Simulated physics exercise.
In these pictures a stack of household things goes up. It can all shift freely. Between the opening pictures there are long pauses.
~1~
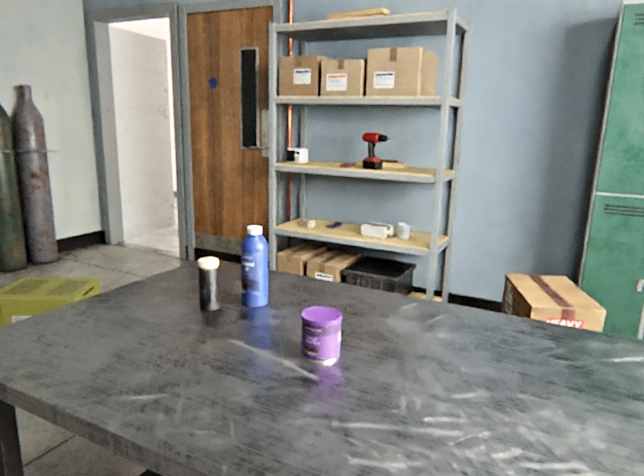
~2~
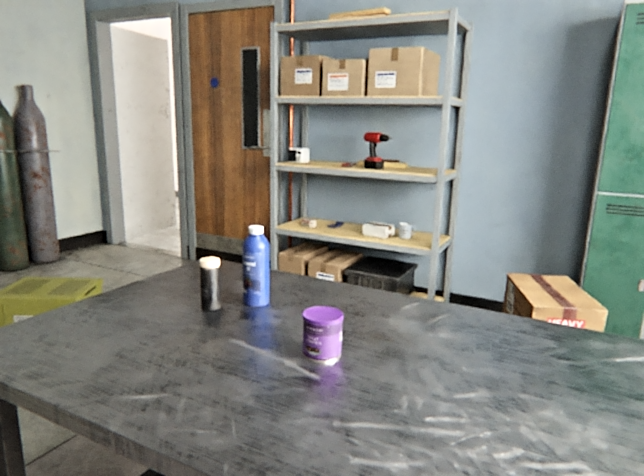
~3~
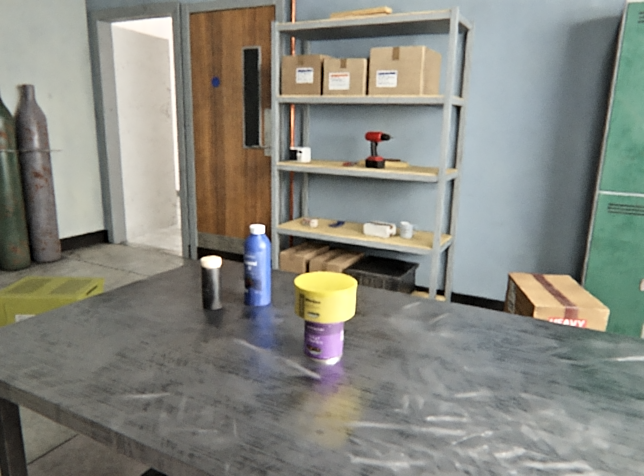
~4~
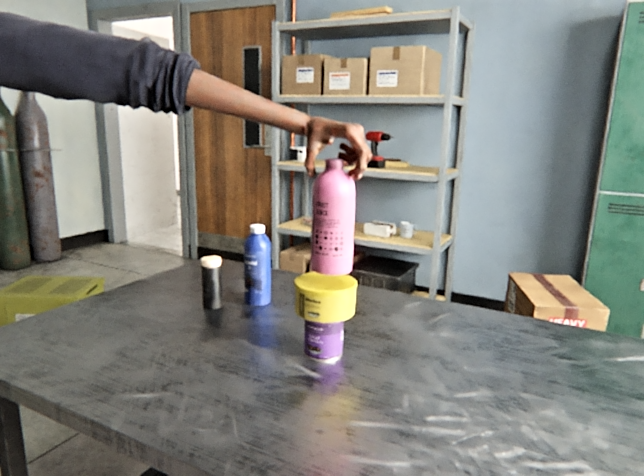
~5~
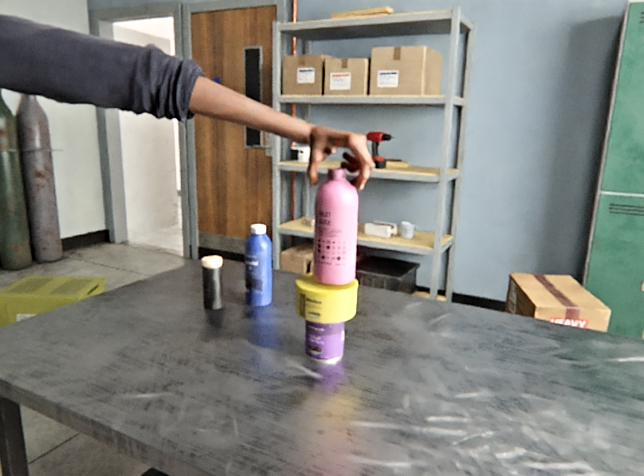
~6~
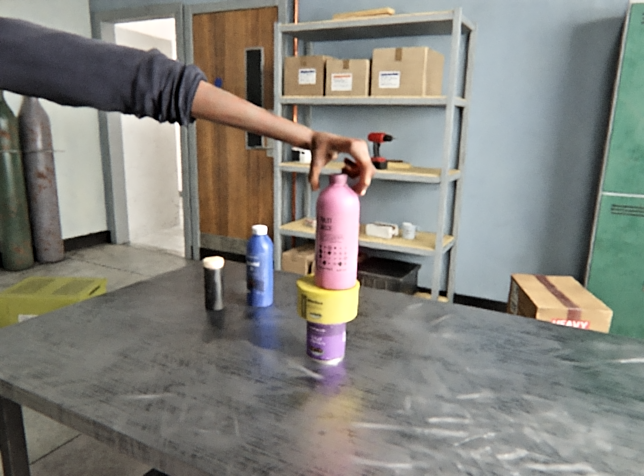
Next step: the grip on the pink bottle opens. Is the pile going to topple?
I expect the stack will stand.
Then, 0.50 s later than the last frame, all is still.
Then, 1.30 s later than the last frame, pink bottle resting near (337, 231).
When it is over, all 5 as before. End places, in pixels of the last picture, pink bottle near (337, 231). The pile stays up.
